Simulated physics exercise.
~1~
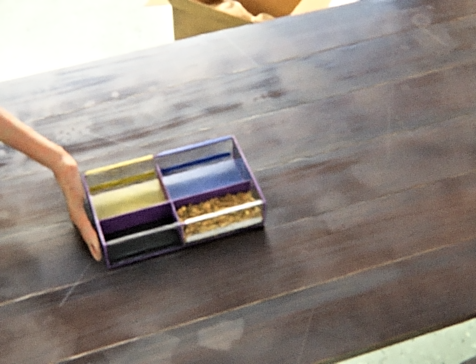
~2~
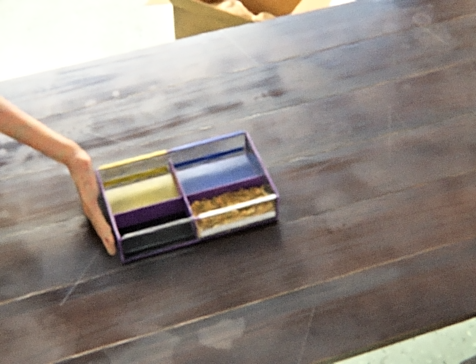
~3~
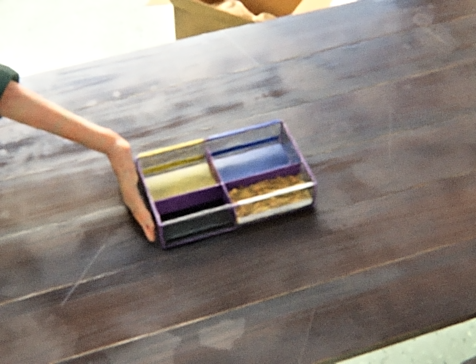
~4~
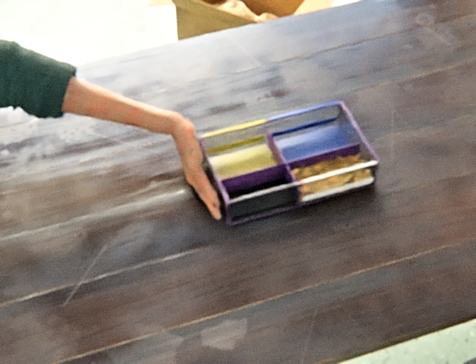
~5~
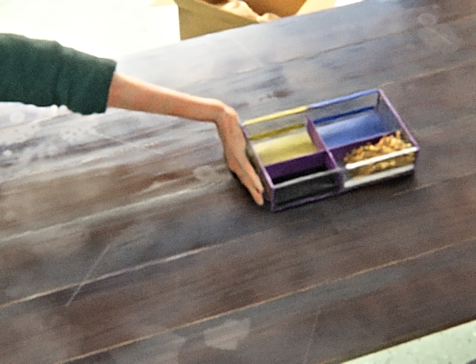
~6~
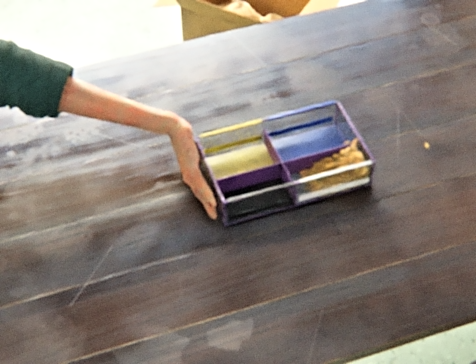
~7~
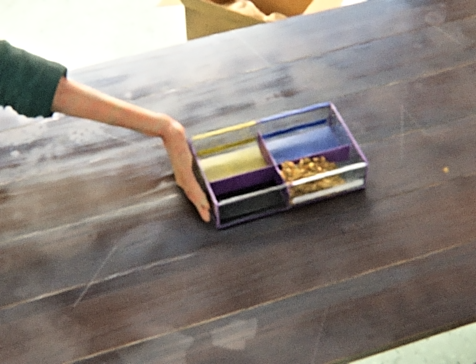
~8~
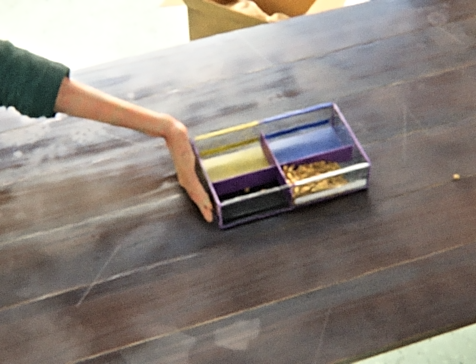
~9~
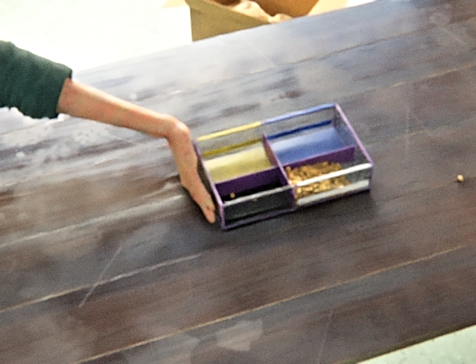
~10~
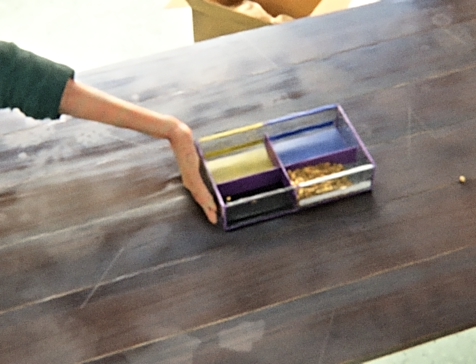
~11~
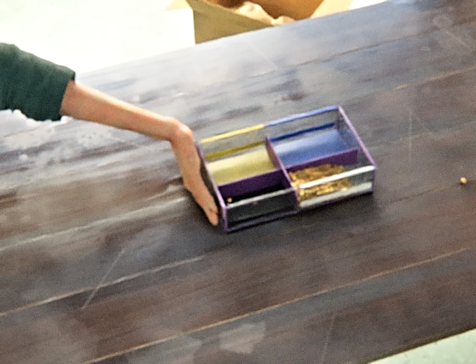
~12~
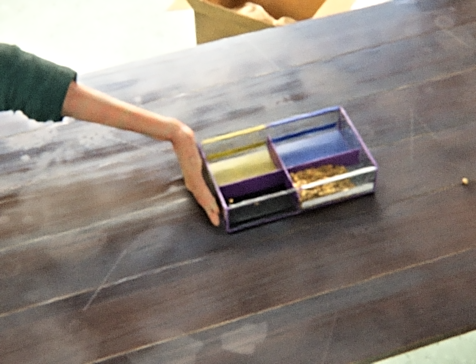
A hand, its arm in a dark green sleeve, holds the left end of a purple-edged, clear-walled tray on a dark plank table, seen from above at an angle. The tray has four compartments, yellowish at back left, blue at back right, dark at front left, and one holding tan dried chickpeas at front right. The hand slides the tray right, faster as it goes, then stops it and draws it a short way back left. The chickpeas shift and heap up, and one rolls out to the right. Finally the tray rests, still held, with nearly all the chickpeas in their compartment.
